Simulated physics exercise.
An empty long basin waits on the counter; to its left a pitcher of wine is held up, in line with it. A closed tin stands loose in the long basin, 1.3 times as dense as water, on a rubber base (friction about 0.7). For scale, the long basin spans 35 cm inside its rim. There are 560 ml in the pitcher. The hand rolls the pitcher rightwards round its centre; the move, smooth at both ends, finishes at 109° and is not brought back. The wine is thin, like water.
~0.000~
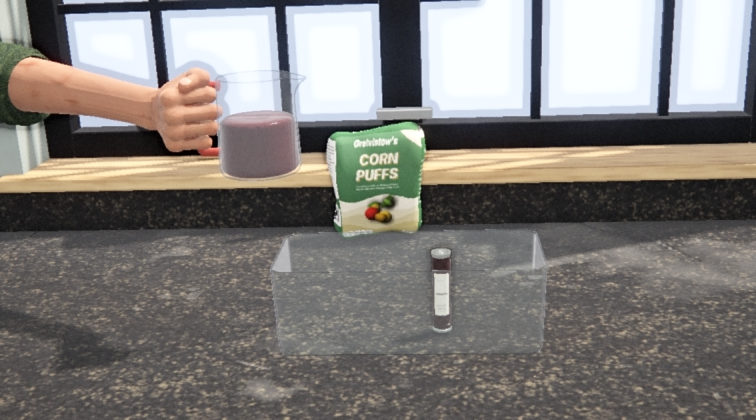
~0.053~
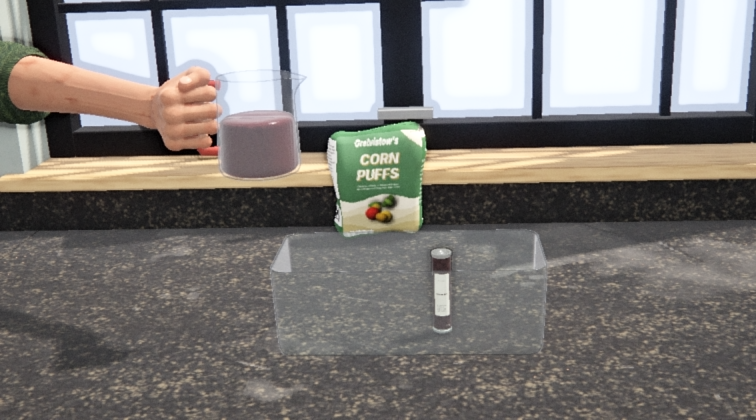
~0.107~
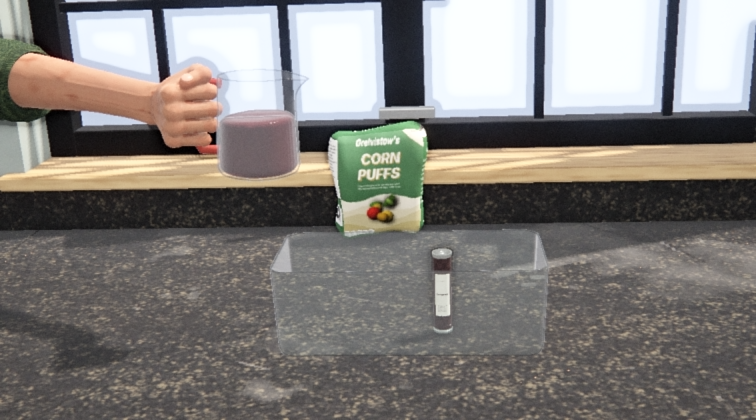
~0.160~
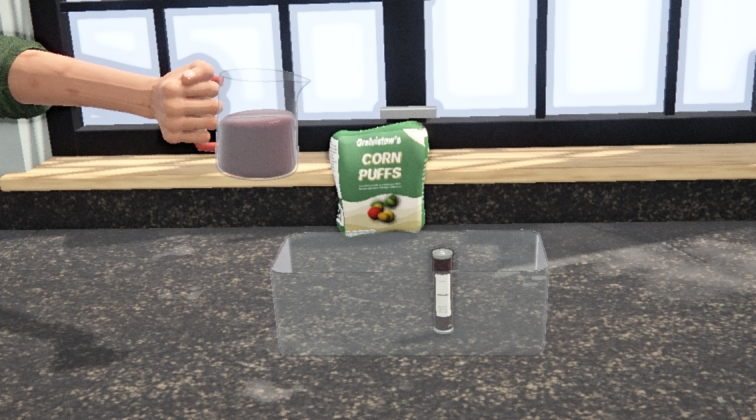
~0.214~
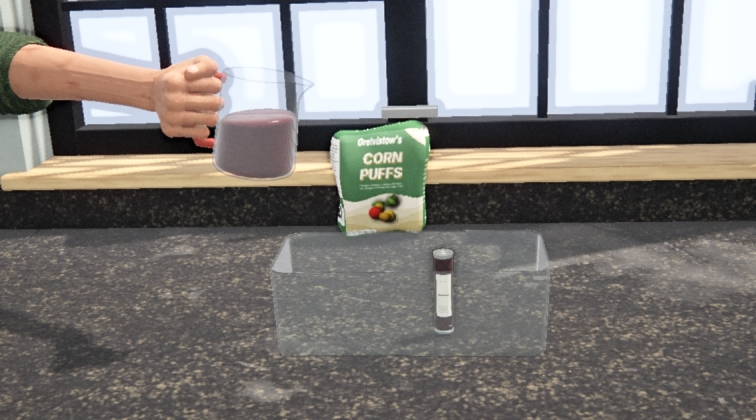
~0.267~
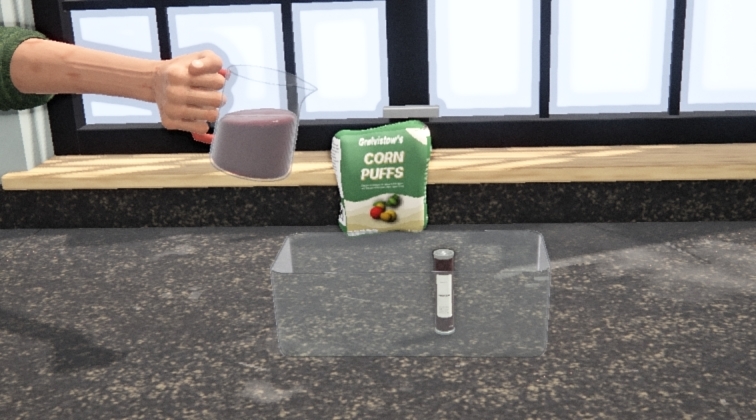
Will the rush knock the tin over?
The tin remains upright.
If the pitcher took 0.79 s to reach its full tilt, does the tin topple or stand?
The tin stays up.
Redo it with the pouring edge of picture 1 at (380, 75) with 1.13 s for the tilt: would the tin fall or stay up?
Then it topples.
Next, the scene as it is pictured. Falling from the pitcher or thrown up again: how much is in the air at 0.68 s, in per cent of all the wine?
Some 5 per cent.
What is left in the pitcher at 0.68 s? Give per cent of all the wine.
Some 94 per cent.
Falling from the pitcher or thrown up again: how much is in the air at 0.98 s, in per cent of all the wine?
About 28 per cent.
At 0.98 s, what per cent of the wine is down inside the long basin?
About 36 per cent.
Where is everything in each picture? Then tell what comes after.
In the first frame, tilt 0°; pouring edge (306, 77); surface from (222, 119) to (295, 117); the long basin's rim runs from (279, 254) to (541, 250); the tin's top is at (441, 256).
In the second frame, tilt 1°; pouring edge (307, 77); surface from (222, 118) to (294, 116).
In the third frame, tilt 2°; pouring edge (309, 78); surface from (222, 118) to (294, 115).
In the fourth frame, tilt 5°; pouring edge (311, 80); surface from (221, 118) to (295, 116).
In the fifth frame, tilt 9°; pouring edge (314, 84); surface from (221, 118) to (295, 115).
In the sixth frame, tilt 14°; pouring edge (318, 89); surface from (221, 117) to (297, 115).
Then, 0.68 s in, the tilt is 71° and 95 per cent is still to pour; the tin stands where it began.
Then, 0.98 s in, the tilt is 104° and 37 per cent is still to pour; the tin stands where it began.
Then, 1.29 s in, the tilt is 109° and 4 per cent is still to pour; the tin stands where it began.
Then, 1.63 s in, the tilt is 109° and 0 per cent is still to pour; the tin stands where it began.
Finally, the tin stands where it began.
